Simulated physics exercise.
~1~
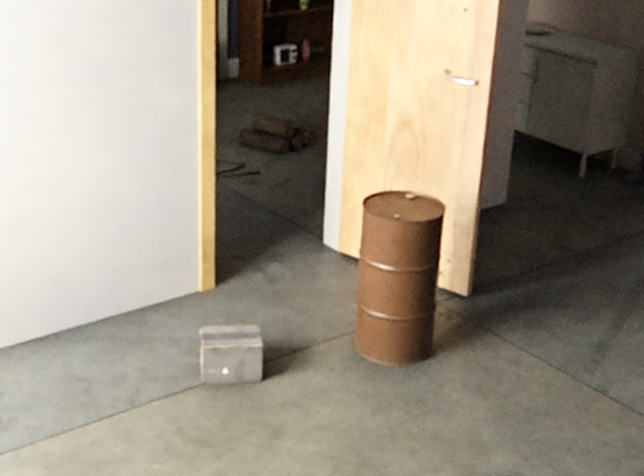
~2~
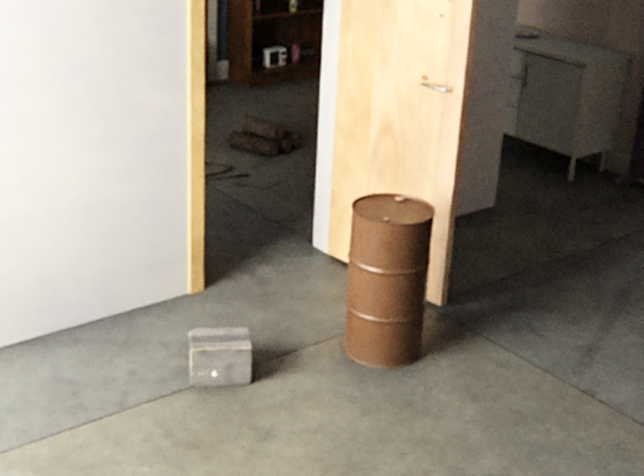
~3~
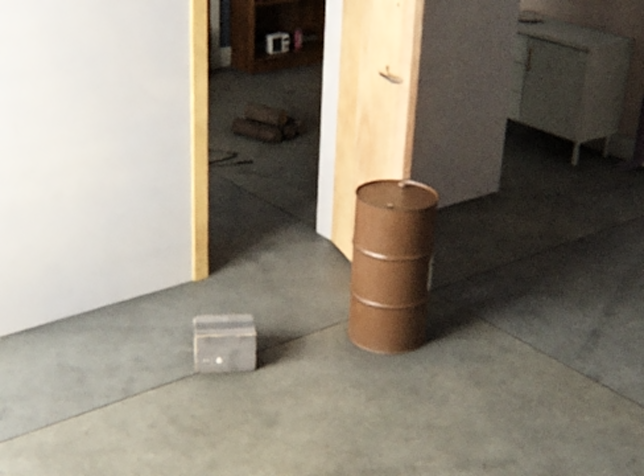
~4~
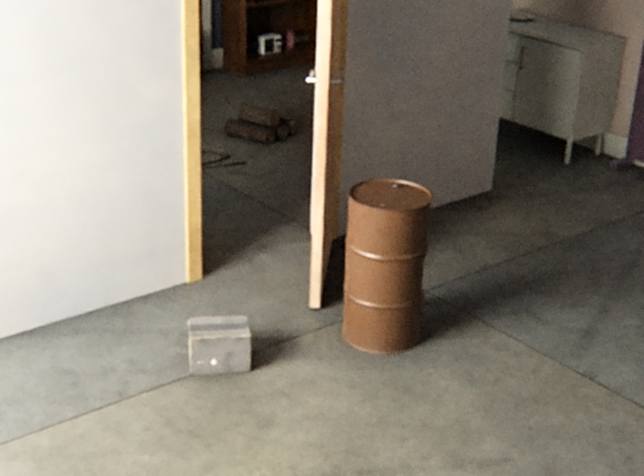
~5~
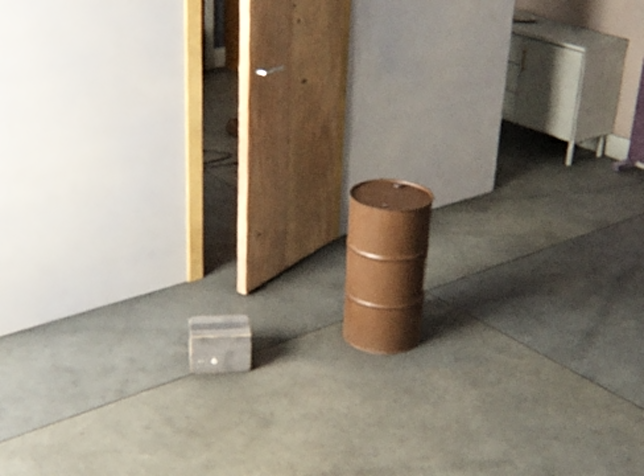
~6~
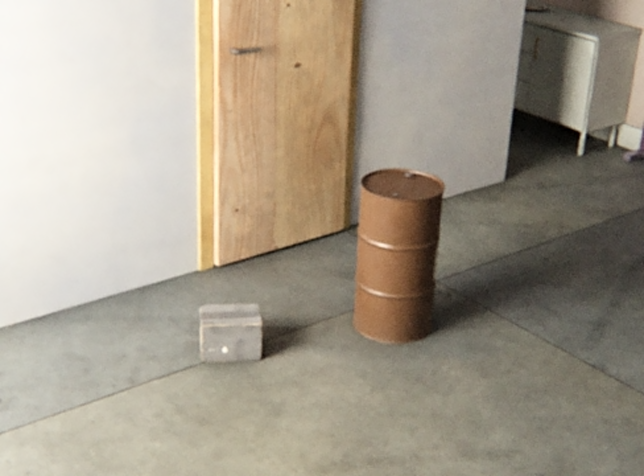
A wooden door stands wide open in a pale wall, seen from slightly above across a grey concrete floor by a gently swaying camera. A rusty brown drum stands to the right of the doorway, and a small grey parcel lies on the floor to the left of it. Through the opening, a dark room with shelves and a few log-like rolls is visible. The door swings leftward, turning edge-on behind the drum, then shows its other face as it narrows the gap. It passes clear of both objects and ends shut against the yellow frame, with the drum and parcel unmoved.
